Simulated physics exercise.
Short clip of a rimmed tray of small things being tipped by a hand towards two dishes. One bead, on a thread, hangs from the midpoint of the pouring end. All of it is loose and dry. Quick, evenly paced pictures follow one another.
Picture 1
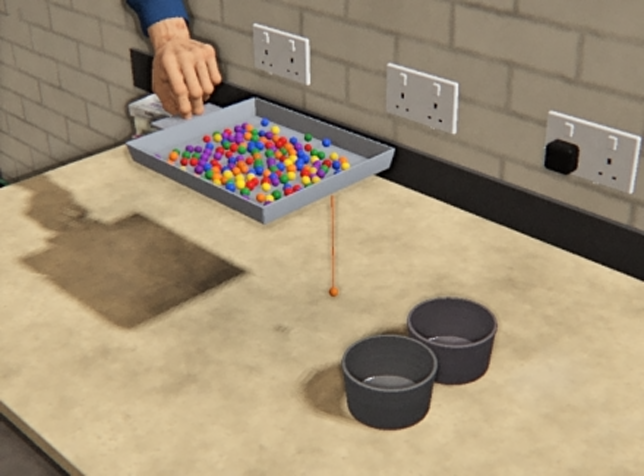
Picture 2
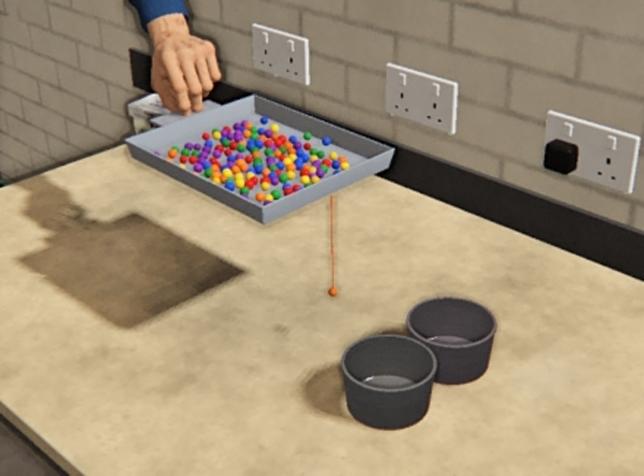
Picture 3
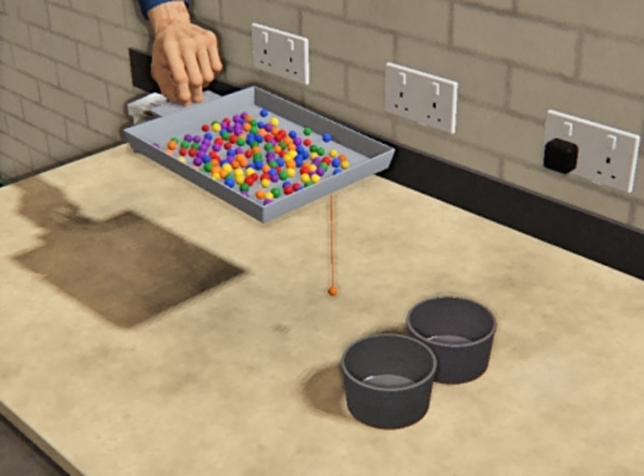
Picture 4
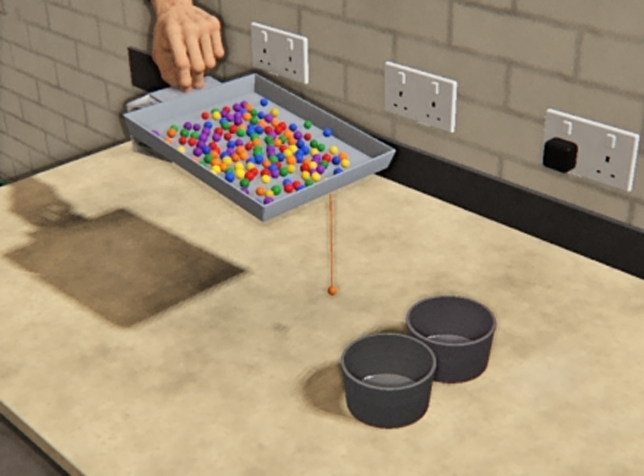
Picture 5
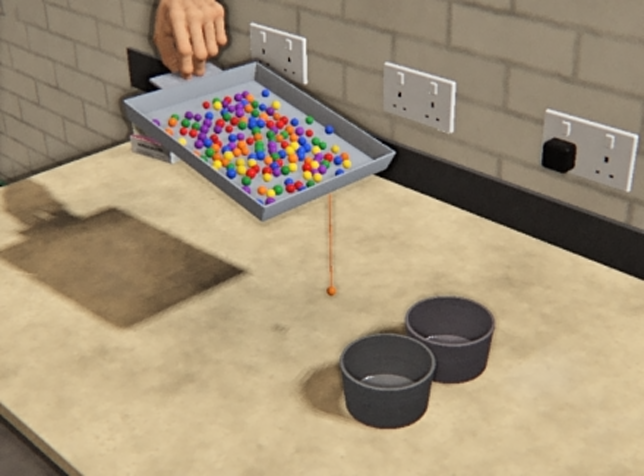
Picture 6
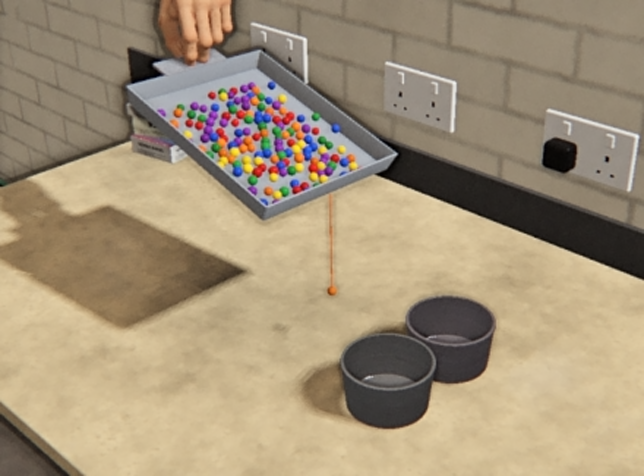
A grey rimmed tray of small, brightly coloured beads is held by a hand in a blue sleeve above a pale worktop, seen from slightly above, with white sockets on a block wall behind. An orange bead hangs on a thread from the tray's near end, and two dark round dishes stand at right. The hand gradually raises the tray's far end, and the beads begin shifting as the slope steepens.
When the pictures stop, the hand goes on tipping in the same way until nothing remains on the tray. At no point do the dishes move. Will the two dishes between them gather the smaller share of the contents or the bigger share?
The amount caught is going to be smaller than the amount missed.
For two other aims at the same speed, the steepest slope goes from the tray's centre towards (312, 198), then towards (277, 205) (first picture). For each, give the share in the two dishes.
Lab note: Try 1 = 0 %, try 2 = 0 %.
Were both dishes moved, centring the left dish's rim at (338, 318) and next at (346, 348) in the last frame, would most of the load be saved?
Well, a majority share the first time and a majority share the next.
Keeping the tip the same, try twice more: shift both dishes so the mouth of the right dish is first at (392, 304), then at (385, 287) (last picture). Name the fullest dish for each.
The first time it's the right member, the second time the right member.
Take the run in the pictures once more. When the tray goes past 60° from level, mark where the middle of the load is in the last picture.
Close to (329, 163).
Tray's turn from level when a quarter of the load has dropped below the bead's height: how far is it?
Around 90°, give or take.
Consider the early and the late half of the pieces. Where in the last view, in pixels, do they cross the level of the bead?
I'd say around (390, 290) at first, then around (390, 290).
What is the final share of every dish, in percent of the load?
So the left dish gets 10 % of the load, while the right one gets 0 %.
Just after the last frame, tray tipped steeply; almost all on the tray; just a few in the air.
A moment on, tray tipped right over; roughly a quarter on the tray; just a few in the left dish; just a few in the right dish; roughly a third outside both; roughly a third in the air.
Further on, tray tipped past a quarter turn; about a tenth in the left dish; about a tenth in the right dish; almost all outside both.
When it is over, tray tipped past a quarter turn; about a tenth in the left dish; about a tenth in the right dish; almost all outside both.
